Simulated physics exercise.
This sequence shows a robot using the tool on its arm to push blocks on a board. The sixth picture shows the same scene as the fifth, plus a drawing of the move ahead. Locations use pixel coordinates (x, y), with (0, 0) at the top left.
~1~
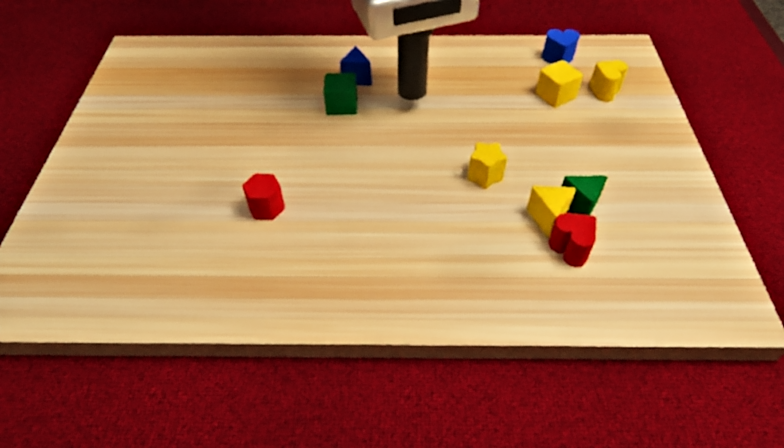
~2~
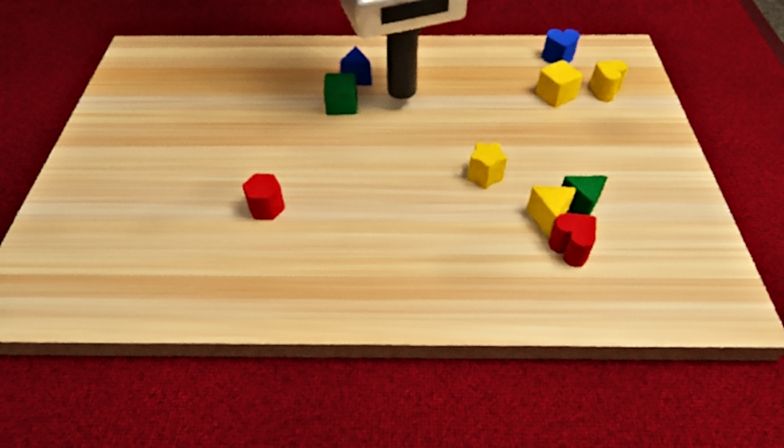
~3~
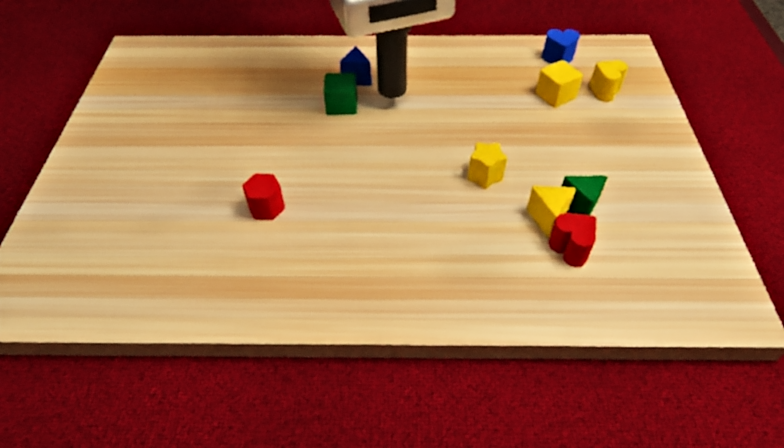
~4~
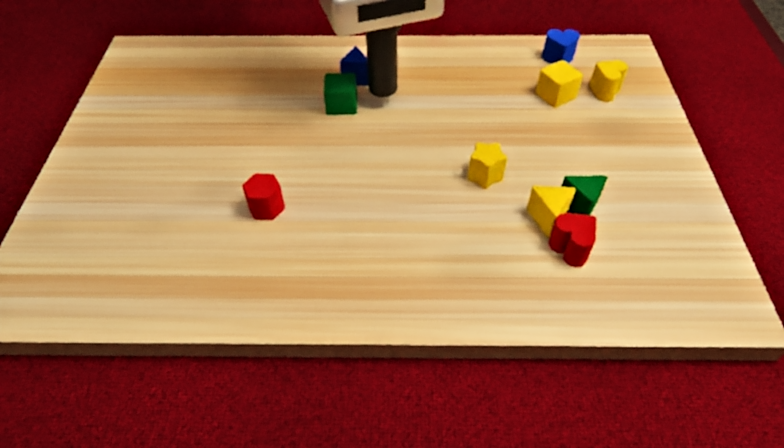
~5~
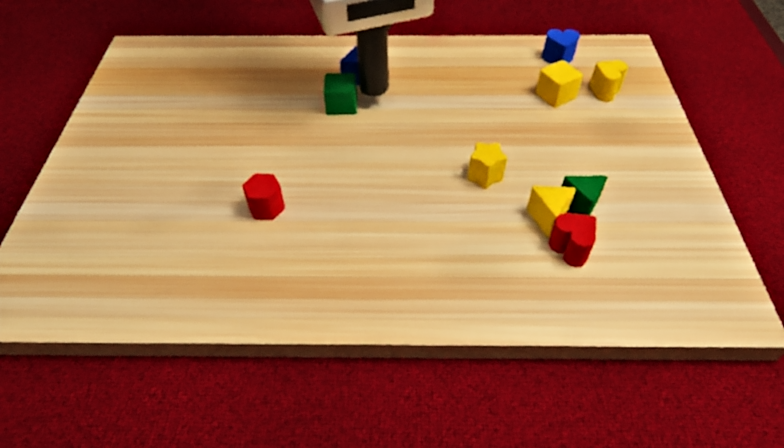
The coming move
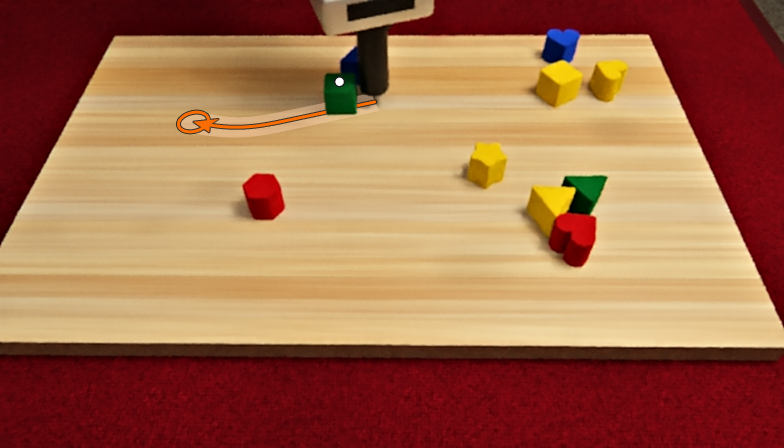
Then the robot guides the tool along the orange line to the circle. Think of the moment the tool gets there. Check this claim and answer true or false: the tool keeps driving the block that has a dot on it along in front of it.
It is true.
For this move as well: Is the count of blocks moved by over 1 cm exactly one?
That would be a yes.
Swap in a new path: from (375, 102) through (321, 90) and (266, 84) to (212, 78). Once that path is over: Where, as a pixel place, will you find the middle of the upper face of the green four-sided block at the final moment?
I think it will end close to (304, 85).
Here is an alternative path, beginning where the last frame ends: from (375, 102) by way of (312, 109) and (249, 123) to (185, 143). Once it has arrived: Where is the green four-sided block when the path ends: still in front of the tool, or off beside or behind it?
The tool still drives it.
The line goes from (375, 102) by way of (316, 114) and (254, 126) to (193, 122); the dot is on the green four-sided block.
The first path, step by step. One third of the way, tool at (313, 100); green four-sided block at (280, 91), turned 15° clockwise.
Two thirds of the way, tool at (248, 112); green four-sided block at (218, 95), turned 35° clockwise.
At the end, tool at (188, 108); green four-sided block at (165, 86), turned 55° clockwise; blue triangular piece unmoved.
